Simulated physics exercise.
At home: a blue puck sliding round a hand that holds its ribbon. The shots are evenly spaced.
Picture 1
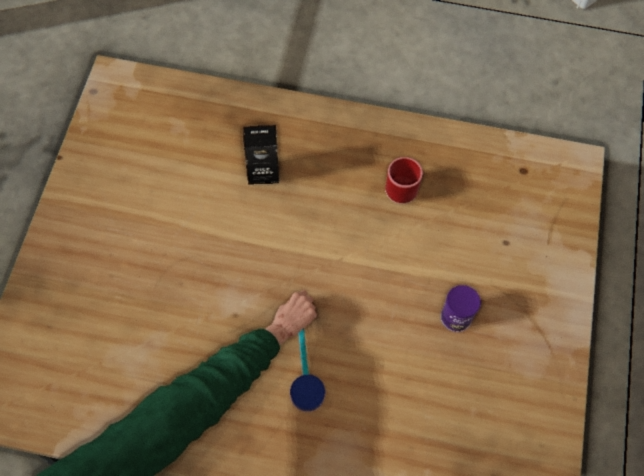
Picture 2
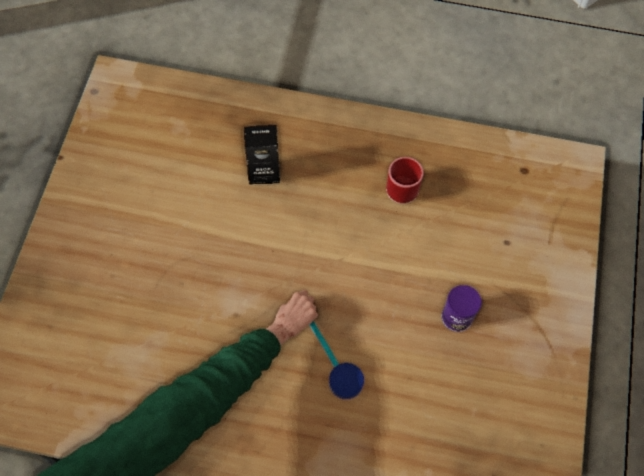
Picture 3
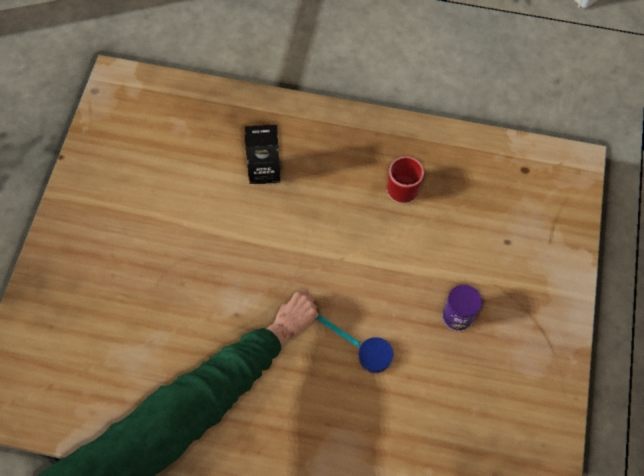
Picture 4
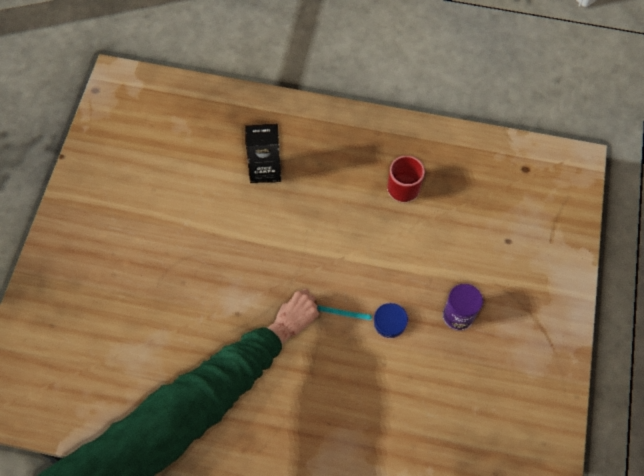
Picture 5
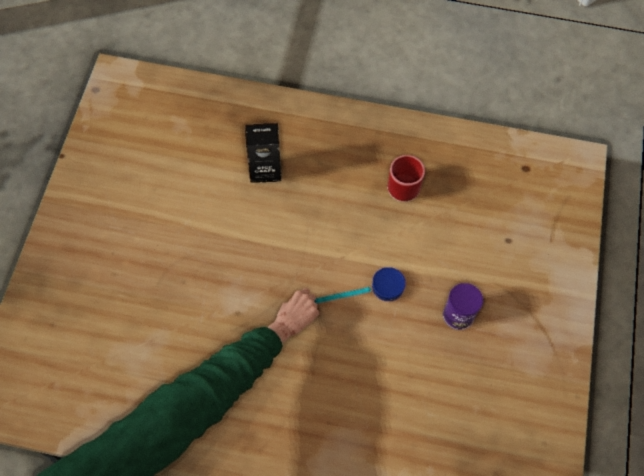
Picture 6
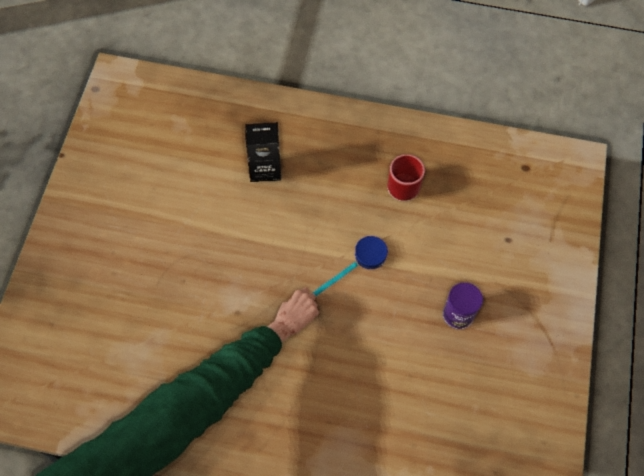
Blue puck on a ribbon circling anticlockwise around a green-sleeved hand on a wooden table, passing between hand and purple tin.
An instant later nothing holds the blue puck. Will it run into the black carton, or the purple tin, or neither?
Outcome: The black carton gets hit, the purple tin escapes it.
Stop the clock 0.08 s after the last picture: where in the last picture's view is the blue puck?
At about (319, 209).
Then, 0.08 s on from there, puck near (319, 209).
Then, 0.20 s on from there, puck near (291, 183); black carton pushed aside.
In the end, puck near (291, 183); black carton pushed aside. The black carton takes the knock and the purple tin stays untouched.
